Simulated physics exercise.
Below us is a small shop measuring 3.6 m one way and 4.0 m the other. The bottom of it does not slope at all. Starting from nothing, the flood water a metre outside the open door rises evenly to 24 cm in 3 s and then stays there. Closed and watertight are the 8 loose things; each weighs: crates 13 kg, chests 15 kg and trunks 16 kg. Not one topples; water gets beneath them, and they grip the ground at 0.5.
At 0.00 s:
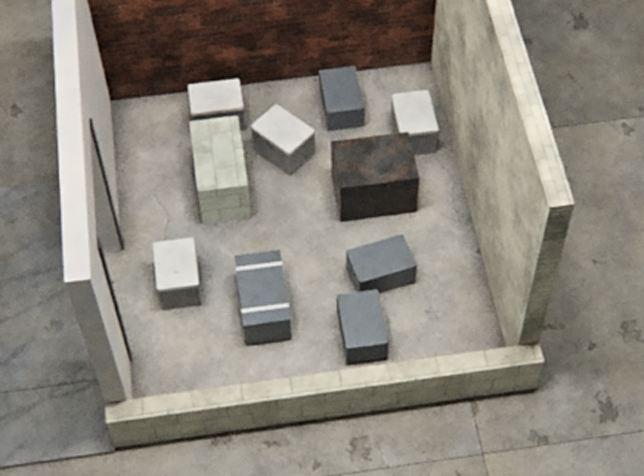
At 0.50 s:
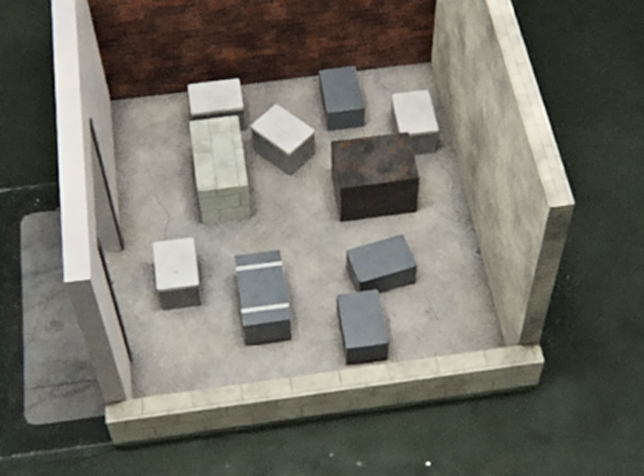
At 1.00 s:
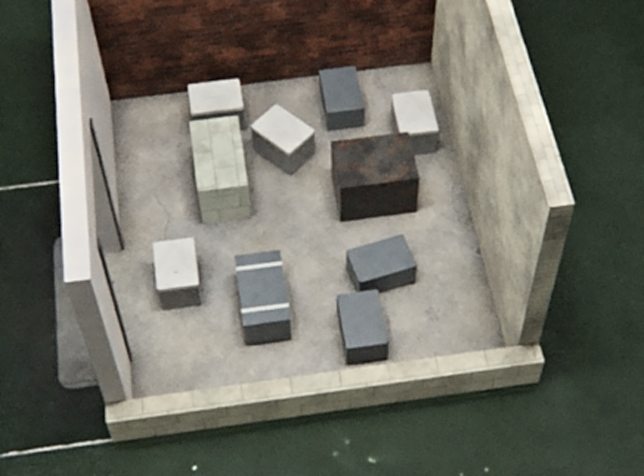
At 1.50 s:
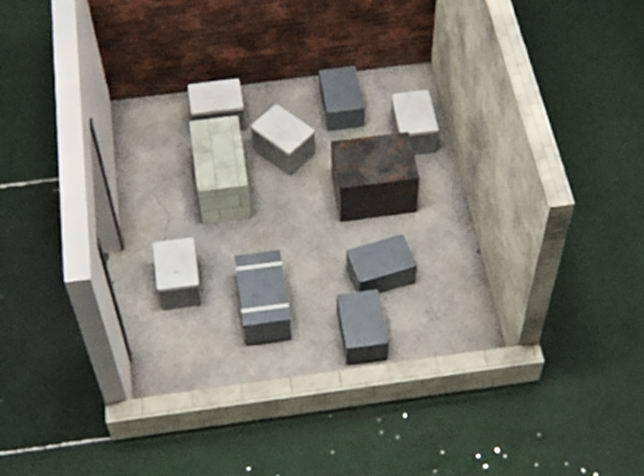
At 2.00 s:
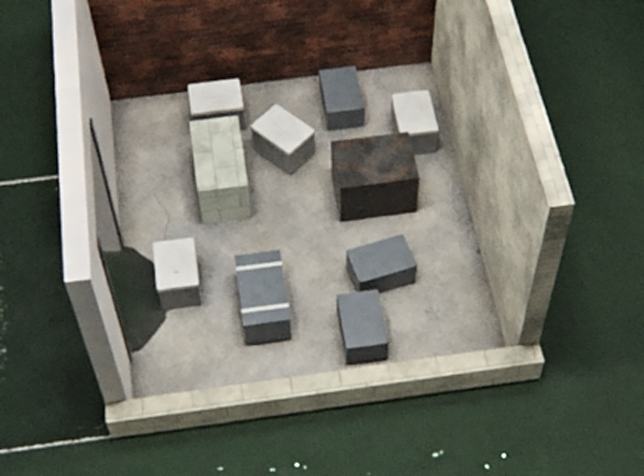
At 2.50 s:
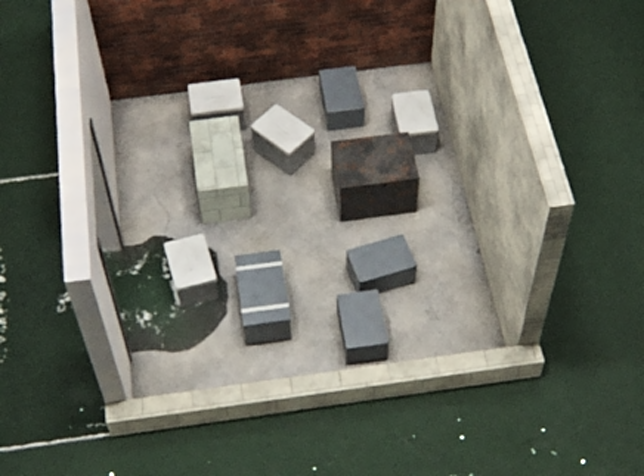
A small, open-topped room with a reddish-brown back wall is seen from high above by a still camera. Pale boxes stand at the back and left, beside a pale-green block, with a dark brown box right of centre and grey ones at the back and front. Dark green water covers the grey ground outside, then enters at the left and spreads around a white box, which shifts slightly right and turns.
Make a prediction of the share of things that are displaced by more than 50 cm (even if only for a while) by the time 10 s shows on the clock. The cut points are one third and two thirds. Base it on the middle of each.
Most of them.
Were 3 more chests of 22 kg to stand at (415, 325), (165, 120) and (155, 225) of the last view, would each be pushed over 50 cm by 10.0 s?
The first one tops the mark, the next stays inside the mark, and the last stays inside the mark.
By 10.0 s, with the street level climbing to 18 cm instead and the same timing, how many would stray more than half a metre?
With that change, 5 of them.
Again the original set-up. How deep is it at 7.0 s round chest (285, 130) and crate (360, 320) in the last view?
First about 4 cm, second about 17 cm.
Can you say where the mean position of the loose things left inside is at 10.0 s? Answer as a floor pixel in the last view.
(340, 184).
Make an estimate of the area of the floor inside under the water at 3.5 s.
I'd estimate close to 3.5 m2.
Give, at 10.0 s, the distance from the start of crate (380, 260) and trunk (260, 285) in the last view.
In that order: 60 cm, 80 cm.
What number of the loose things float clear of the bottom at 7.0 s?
At that point I count 4.
After 3.5 s 1 of 8 are over 50 cm from their spots; 0 afloat.
After 4.5 s 2 of 8 are over 50 cm from their spots; 1 afloat.
After 7.0 s 4 of 8 are over 50 cm from their spots; 4 afloat.
After 10.0 s 6 of 8 are over 50 cm from their spots, and 6 have been at some point; 7 afloat.
